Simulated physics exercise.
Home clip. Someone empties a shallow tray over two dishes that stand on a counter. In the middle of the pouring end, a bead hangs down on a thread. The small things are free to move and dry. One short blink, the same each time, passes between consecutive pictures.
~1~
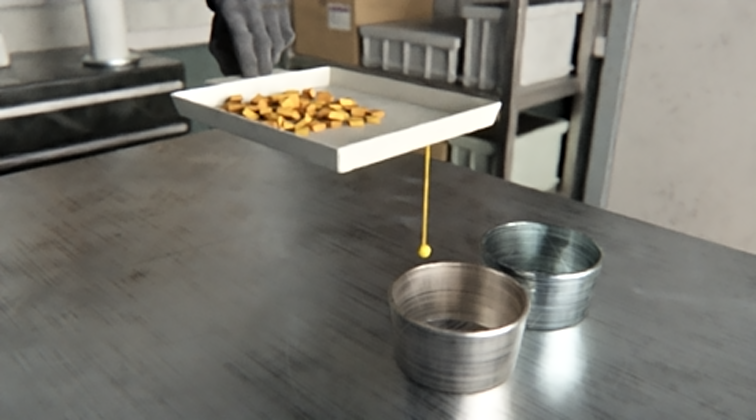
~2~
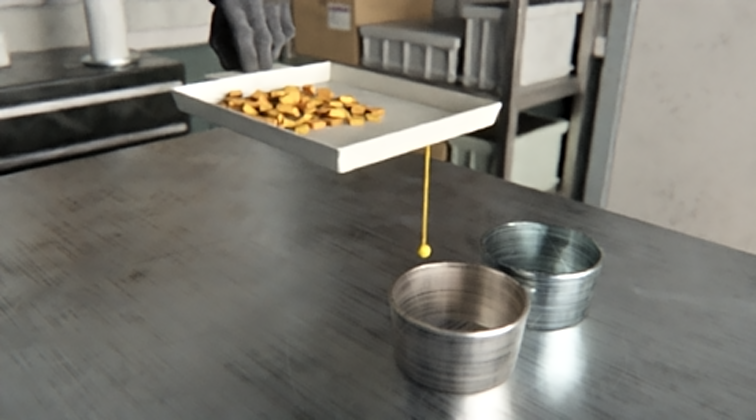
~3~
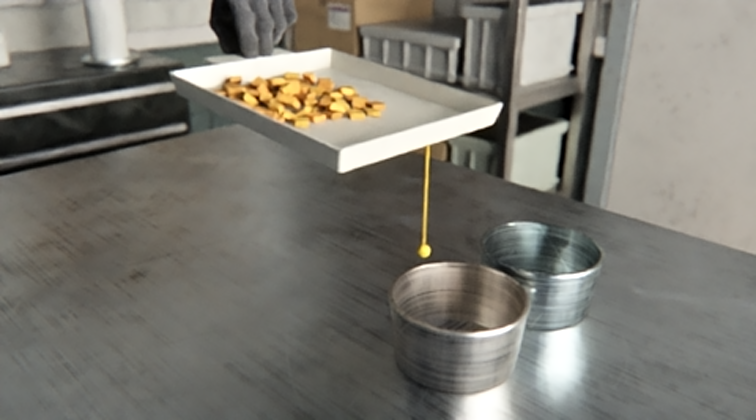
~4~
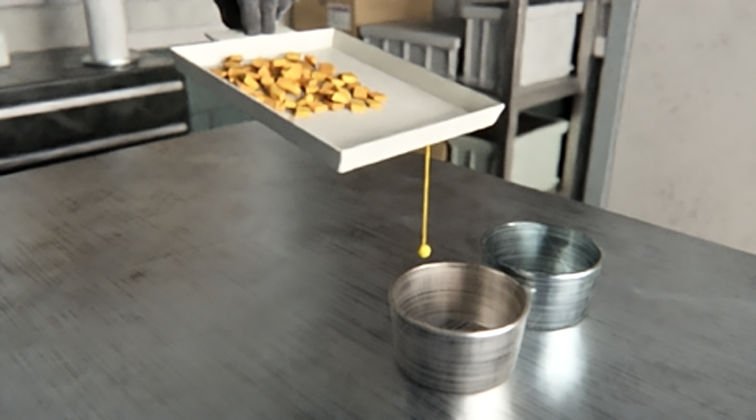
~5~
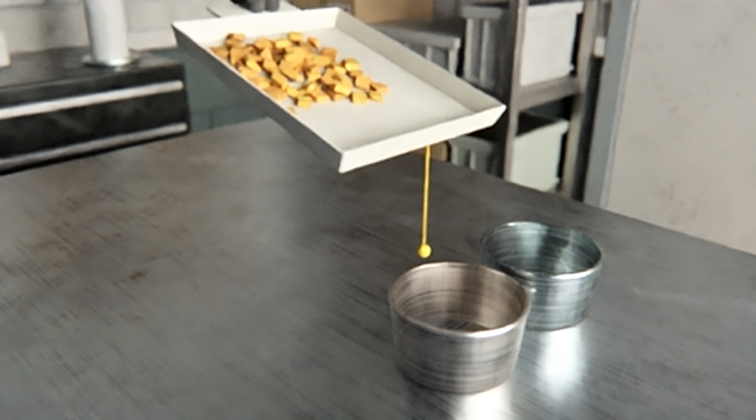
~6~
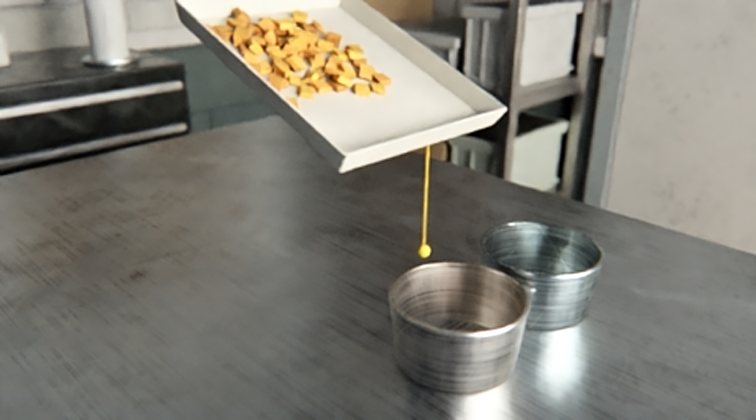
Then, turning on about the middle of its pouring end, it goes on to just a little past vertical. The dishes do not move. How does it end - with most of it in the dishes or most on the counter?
It ends with most in the dishes.
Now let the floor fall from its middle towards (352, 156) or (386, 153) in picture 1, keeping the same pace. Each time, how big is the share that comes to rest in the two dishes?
So it's 0 percent with the first slope and 20 percent with the other.
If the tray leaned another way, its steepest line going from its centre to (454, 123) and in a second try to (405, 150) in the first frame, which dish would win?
In the first case it's the one on the right, in the second the one on the left.
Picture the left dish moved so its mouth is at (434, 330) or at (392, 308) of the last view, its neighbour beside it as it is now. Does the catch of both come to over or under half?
Earlier try a majority share, later try a majority share.
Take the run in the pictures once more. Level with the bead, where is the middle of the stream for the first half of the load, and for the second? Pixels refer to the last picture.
I'd say around (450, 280) at first, then around (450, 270).
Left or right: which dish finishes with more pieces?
That's the left side.
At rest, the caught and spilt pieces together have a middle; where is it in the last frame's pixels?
Last view, centre at rest - approx. (463, 357).
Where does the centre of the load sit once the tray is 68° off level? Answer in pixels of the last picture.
Centre estimate: (412, 132).
Just after the last frame, tray tipped steeply; almost all on the tray; about a tenth in the air.
A moment on, tray tipped past a quarter turn; roughly half on the tray; roughly a quarter in the left dish; about a tenth in the right dish; about a tenth outside both; just a few in the air.
Further on, tray tipped past a quarter turn; roughly half in the left dish; about a tenth in the right dish; roughly a third outside both.
When it is over, tray tipped past a quarter turn; roughly half in the left dish; about a tenth in the right dish; roughly a third outside both.
